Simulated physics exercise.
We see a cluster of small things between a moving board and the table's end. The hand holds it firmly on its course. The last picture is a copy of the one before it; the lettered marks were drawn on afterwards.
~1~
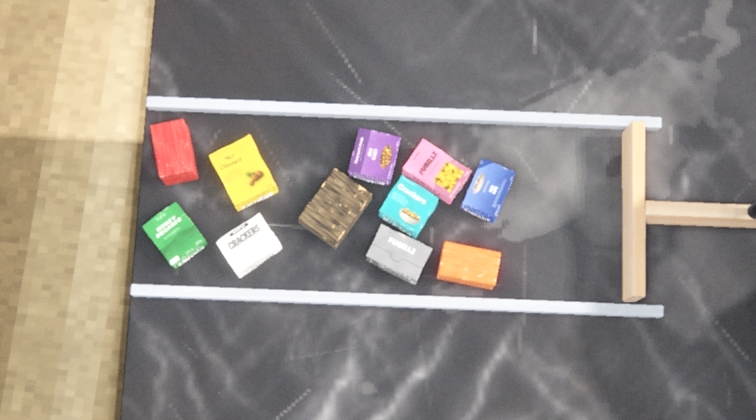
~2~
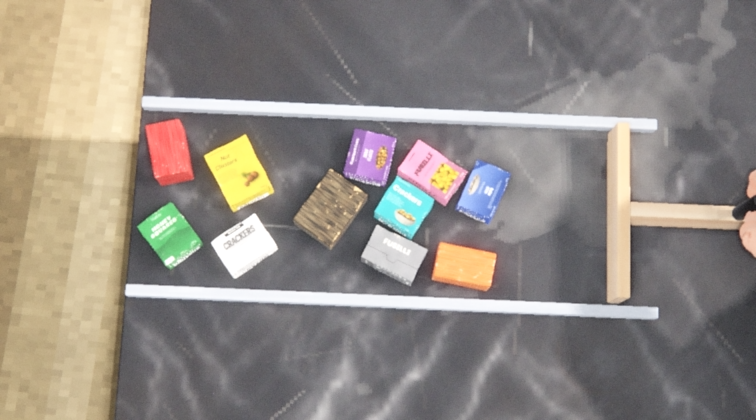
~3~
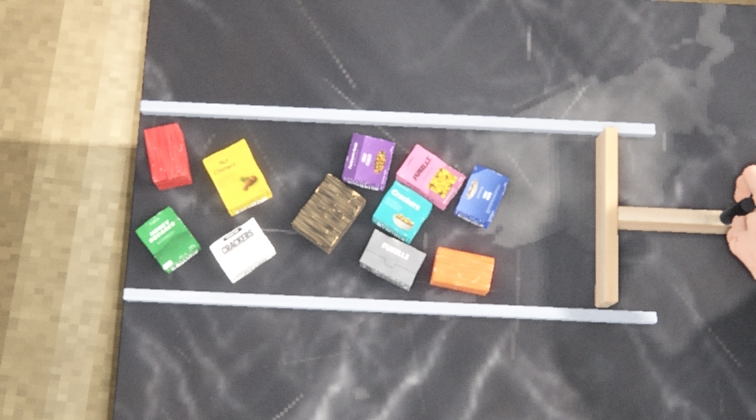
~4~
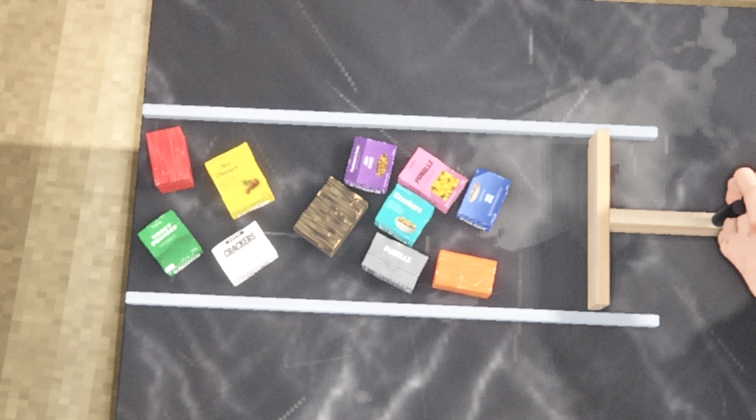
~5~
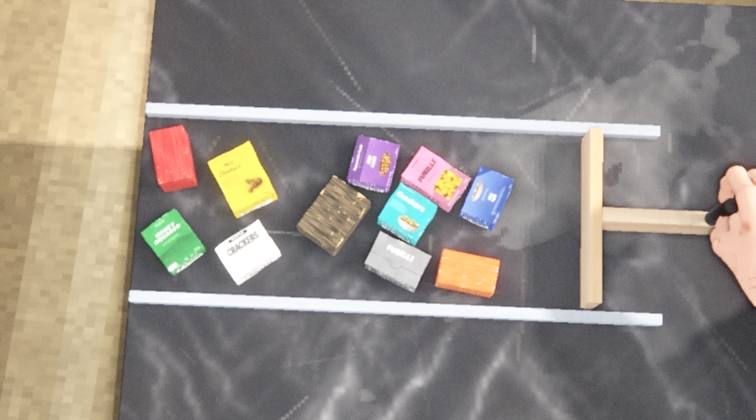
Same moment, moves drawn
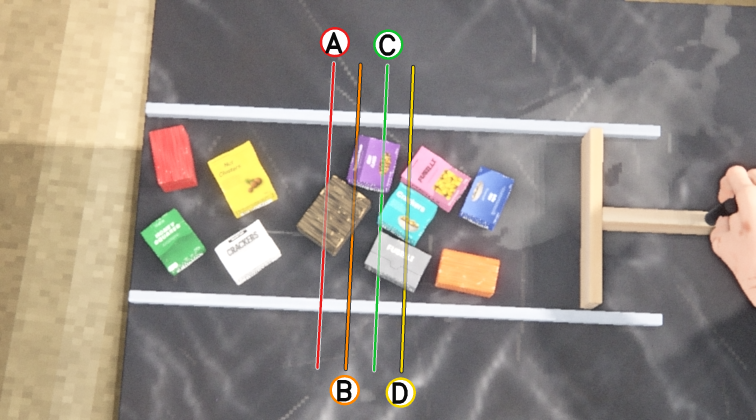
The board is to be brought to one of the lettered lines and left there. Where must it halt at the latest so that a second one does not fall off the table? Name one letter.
The farthest such stop is A.
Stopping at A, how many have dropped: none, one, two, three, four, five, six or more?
In all, one.
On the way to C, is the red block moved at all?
No.
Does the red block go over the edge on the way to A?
Yes.
On the marked copy, A at (326, 211); B at (353, 212); C at (381, 214); D at (408, 215).
Following A. Soon after the start, board (500, 209); orange block (460, 275); purple packet (367, 162).
Later, board (403, 205); yellow packet (229, 175); white packet (236, 258).
In the end, board (331, 202); red block over the edge; green packet (148, 240); one fallen.
As for the rest, B is within the limit but short; C is within the limit but short; D is within the limit but short.
